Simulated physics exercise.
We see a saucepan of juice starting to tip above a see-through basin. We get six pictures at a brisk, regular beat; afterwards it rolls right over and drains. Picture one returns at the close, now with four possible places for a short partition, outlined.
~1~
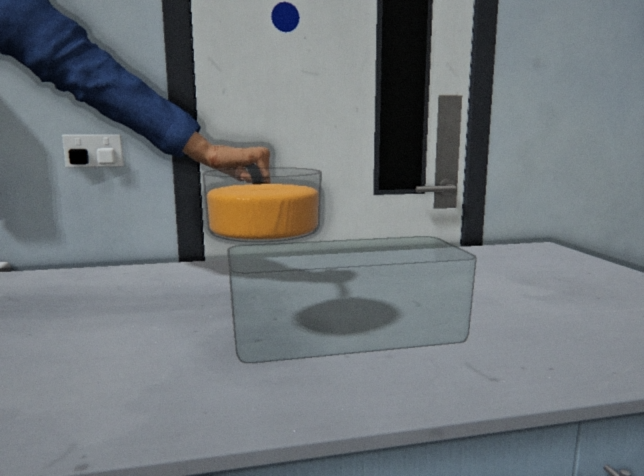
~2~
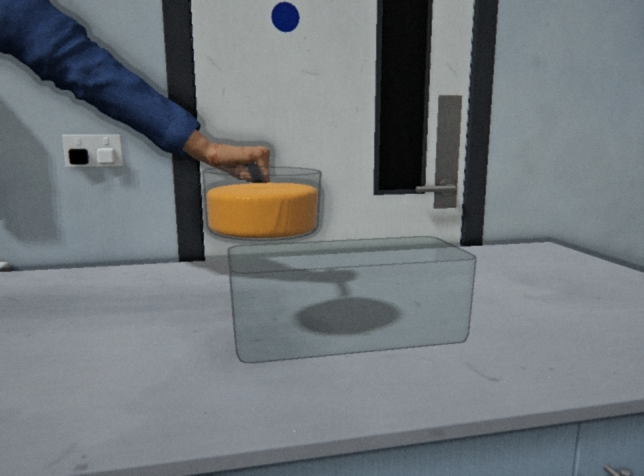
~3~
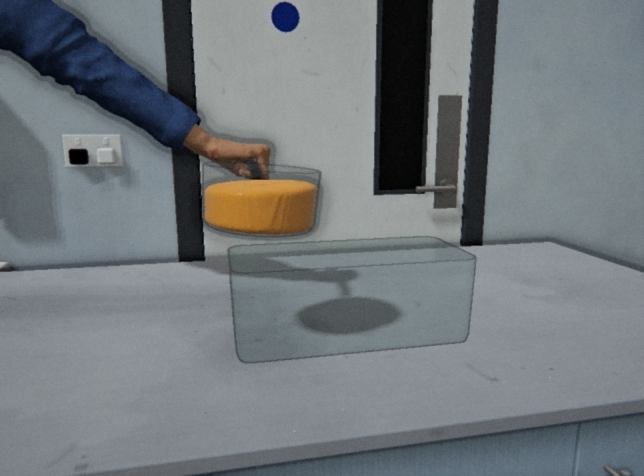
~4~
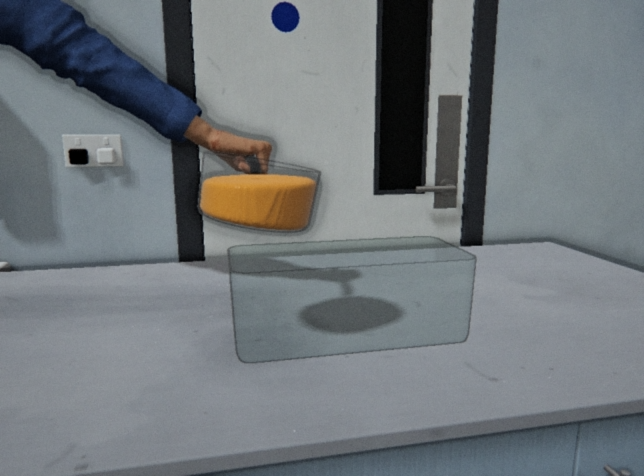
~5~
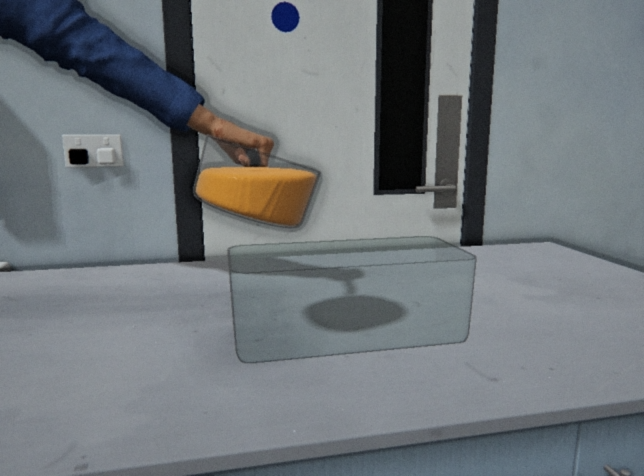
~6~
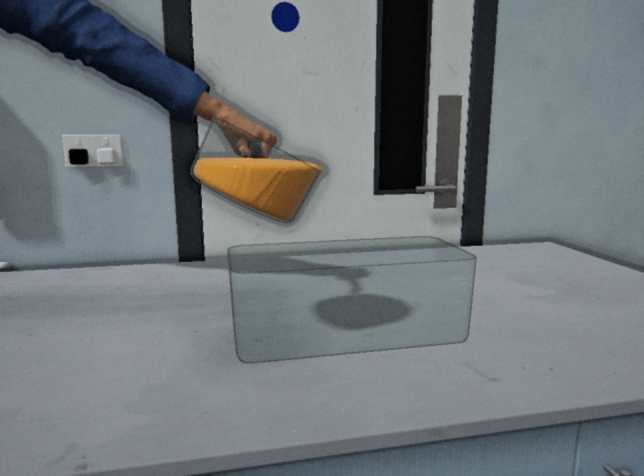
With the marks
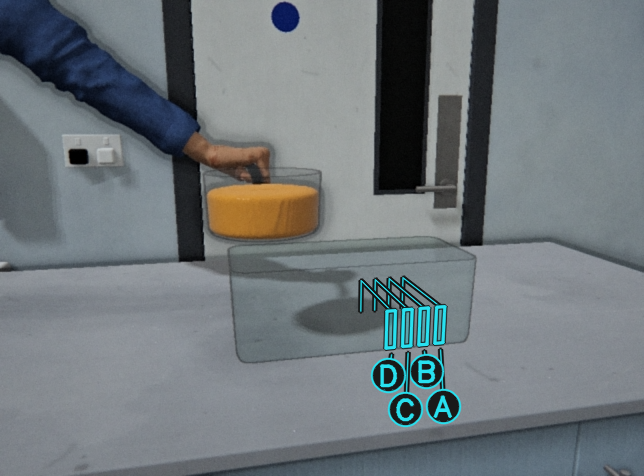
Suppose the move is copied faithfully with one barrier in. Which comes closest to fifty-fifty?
The best place is C.
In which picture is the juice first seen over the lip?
Picture 6.
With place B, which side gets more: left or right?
The left side.
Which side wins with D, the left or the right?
The right side.
In cyan, A at (440, 349); B at (424, 351); C at (408, 352); D at (391, 354).
With A, about 97 % ends left of the wall and 3 % right of it.
With B, about 87 % ends left of the wall and 13 % right of it.
With C, about 50 % ends left of the wall and 49 % right of it.
With D, about 14 % ends left of the wall and 85 % right of it.
